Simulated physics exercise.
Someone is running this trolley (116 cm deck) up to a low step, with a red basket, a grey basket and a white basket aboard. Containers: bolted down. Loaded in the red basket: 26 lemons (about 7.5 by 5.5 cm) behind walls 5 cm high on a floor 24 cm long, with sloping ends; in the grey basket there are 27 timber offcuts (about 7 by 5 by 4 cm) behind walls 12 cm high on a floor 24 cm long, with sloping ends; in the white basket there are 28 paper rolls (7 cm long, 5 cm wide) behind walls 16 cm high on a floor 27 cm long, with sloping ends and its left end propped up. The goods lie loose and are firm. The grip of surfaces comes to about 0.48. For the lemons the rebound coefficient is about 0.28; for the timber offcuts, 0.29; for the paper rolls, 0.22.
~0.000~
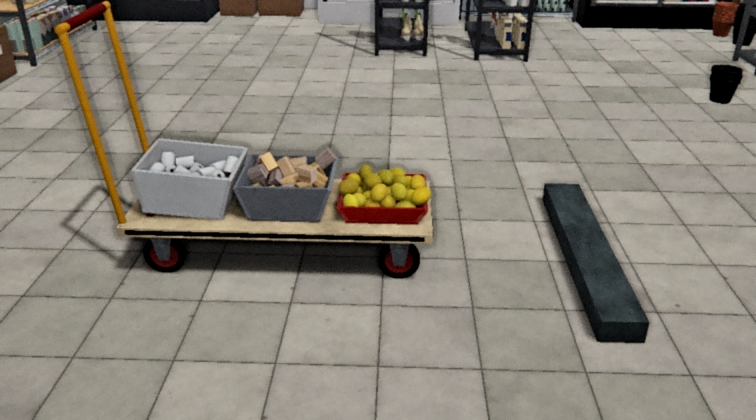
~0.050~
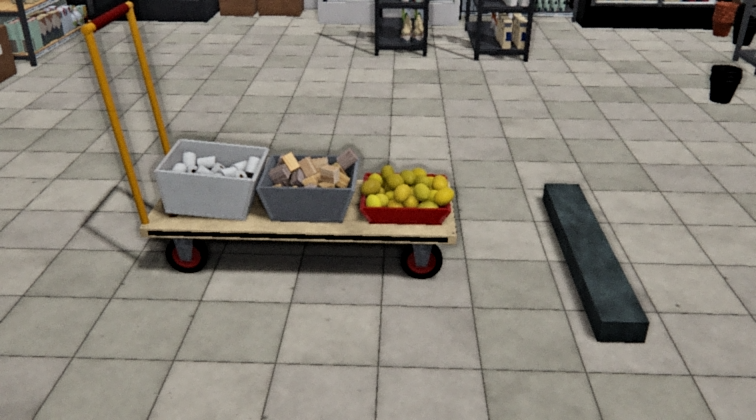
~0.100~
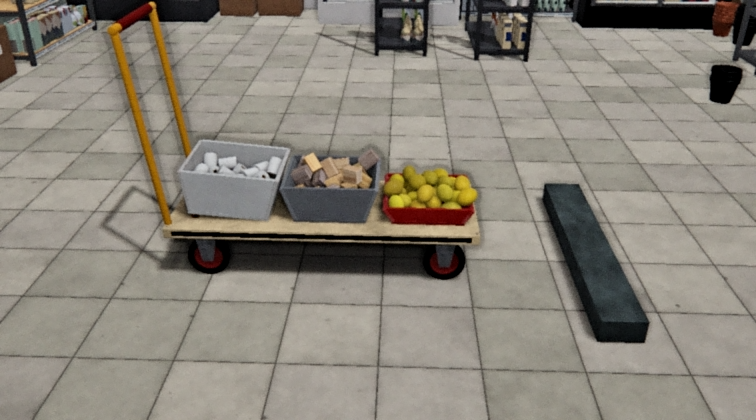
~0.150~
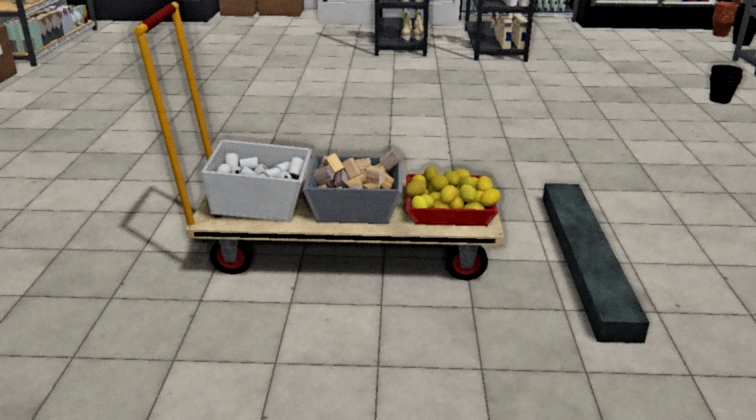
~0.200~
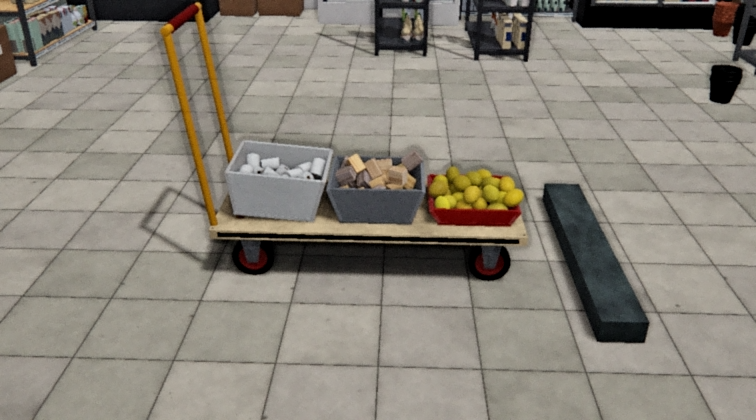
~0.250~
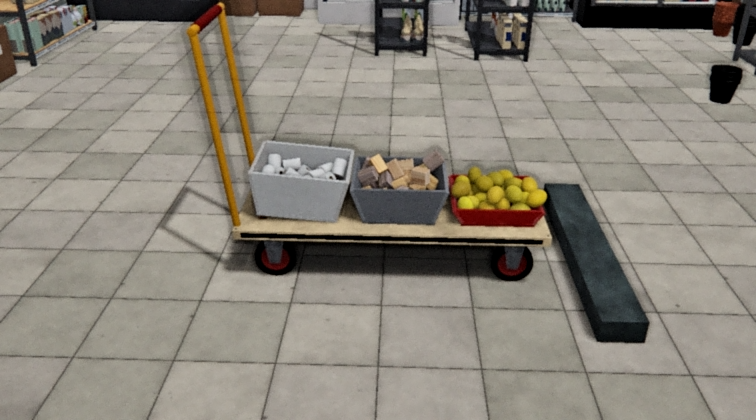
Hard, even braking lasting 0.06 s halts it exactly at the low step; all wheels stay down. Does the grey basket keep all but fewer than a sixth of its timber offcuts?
Yes, under a sixth go.
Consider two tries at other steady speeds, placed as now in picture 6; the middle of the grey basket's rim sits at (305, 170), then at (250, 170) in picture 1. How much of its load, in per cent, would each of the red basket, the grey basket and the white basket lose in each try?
For the red basket it's 20 % and then 30 %, for the grey basket 0 % and then 10 %, and for the white basket 0 % and then 0 %.
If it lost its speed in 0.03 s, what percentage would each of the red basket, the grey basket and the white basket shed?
That way you'd get red basket at 30, grey basket at 10, and white basket at 0 percent.
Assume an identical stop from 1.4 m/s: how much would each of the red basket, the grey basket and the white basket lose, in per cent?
Then red basket 20, grey basket 0, white basket 0 per cent.
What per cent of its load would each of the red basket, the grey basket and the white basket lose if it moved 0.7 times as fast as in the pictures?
Red basket 20, grey basket 0, white basket 0 per cent.
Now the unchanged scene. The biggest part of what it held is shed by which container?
Answer: The red basket.
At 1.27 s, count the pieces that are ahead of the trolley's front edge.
Approx. 8 pieces ahead of the front edge.
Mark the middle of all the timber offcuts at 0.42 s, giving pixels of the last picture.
I'd put it close to (455, 185).
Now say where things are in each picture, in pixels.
In the first frame (each is followed by its nearest rim corner in this view), grey basket, (328, 189); red basket, (425, 209); 59 cm short of the stop; none out.
Grey basket, (351, 189); red basket, (448, 209); 50 cm short of the stop, in the second frame.
Grey basket, (375, 190); red basket, (472, 210); 42 cm short of the stop, in the third frame.
Grey basket, (398, 190); red basket, (495, 210); 33 cm short of the stop, in the fourth frame.
Grey basket, (422, 191); red basket, (519, 211); 25 cm short of the stop, in the fifth frame.
Grey basket, (446, 191); red basket, (542, 211); 16 cm short of the stop; none out, in the sixth frame.
After 0.32 s, the brake bites.
After 0.42 s, red basket 24 in, 2 out, grey basket 27 in, 0 out and white basket 28 in, 0 out.
After 0.54 s, red basket 22 in, 4 out, grey basket 25 in, 2 out and white basket 28 in, 0 out.
After 0.77 s, red basket 20 in, 6 out, grey basket 25 in, 2 out and white basket 28 in, 0 out.
When it is over (at 1.27 s), red basket 19 in, 7 out, grey basket 25 in, 2 out and white basket 28 in, 0 out. Asked share, 2 of 27, 7 per cent.
